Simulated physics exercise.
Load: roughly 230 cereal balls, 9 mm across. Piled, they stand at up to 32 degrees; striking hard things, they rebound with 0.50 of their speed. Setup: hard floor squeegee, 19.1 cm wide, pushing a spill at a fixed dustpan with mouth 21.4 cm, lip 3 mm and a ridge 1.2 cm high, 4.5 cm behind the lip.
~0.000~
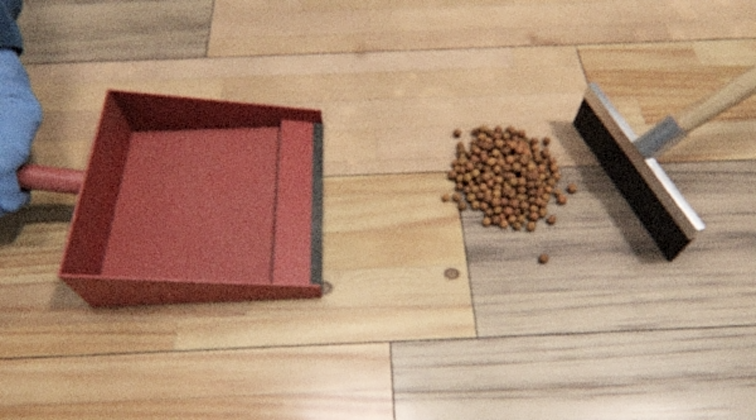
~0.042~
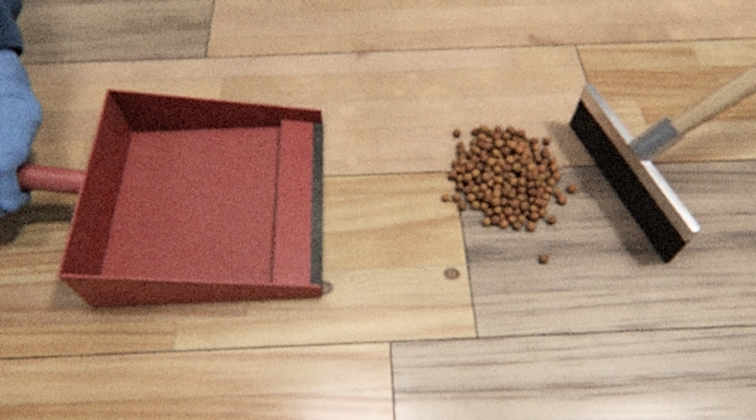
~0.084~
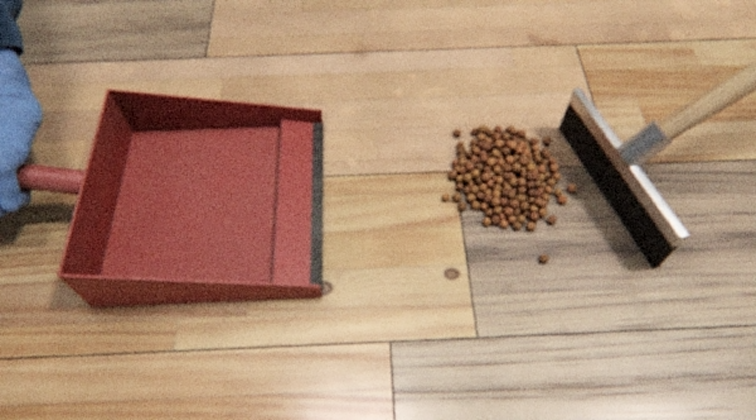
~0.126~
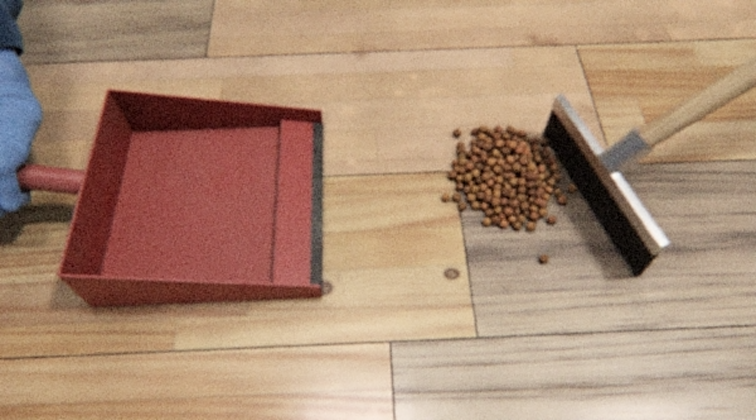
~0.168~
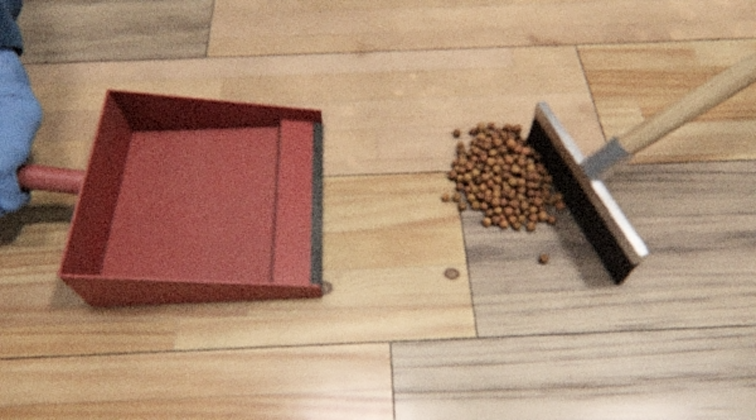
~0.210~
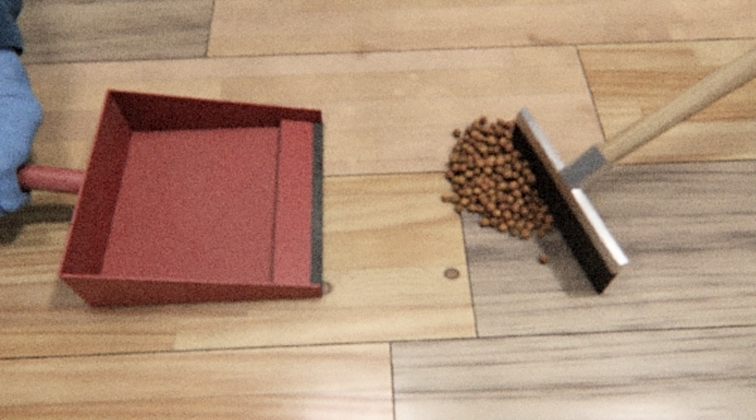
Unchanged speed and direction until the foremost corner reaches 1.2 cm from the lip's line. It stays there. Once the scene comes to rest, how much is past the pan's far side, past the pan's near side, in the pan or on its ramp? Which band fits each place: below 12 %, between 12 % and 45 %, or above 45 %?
Past the pan's far side: Small; past the pan's near side: Moderate; in the pan or on its ramp: Moderate.
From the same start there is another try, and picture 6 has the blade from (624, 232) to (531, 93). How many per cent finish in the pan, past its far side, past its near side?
Final per cent - pan 15, far 5, near 0.
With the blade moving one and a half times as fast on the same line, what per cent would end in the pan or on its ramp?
Near 25 %.
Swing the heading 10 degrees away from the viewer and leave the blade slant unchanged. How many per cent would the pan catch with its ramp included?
Roughly 30 percent.
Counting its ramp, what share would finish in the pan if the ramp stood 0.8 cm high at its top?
25 per cent.
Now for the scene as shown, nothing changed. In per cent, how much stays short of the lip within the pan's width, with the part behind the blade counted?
55 per cent.
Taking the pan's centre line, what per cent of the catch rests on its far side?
I'd put it near 0 per cent.
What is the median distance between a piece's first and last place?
It works out to some 22 cm.
After 0.41 s, middle of the blade 14 cm from the lip; 0 % over the lip, far side 0 %, near side 0 %.
After 0.55 s, middle of the blade 7 cm from the lip; 0 % over the lip, far side 0 %, near side 10 %.
After 0.81 s, middle of the blade 4 cm from the lip; 25 % over the lip, far side 0 %, near side 20 %.
In the end, at 1.3 s, far side 0 %, near side 20 %, pan 25 %, in front of the lip or behind the blade 55 %.
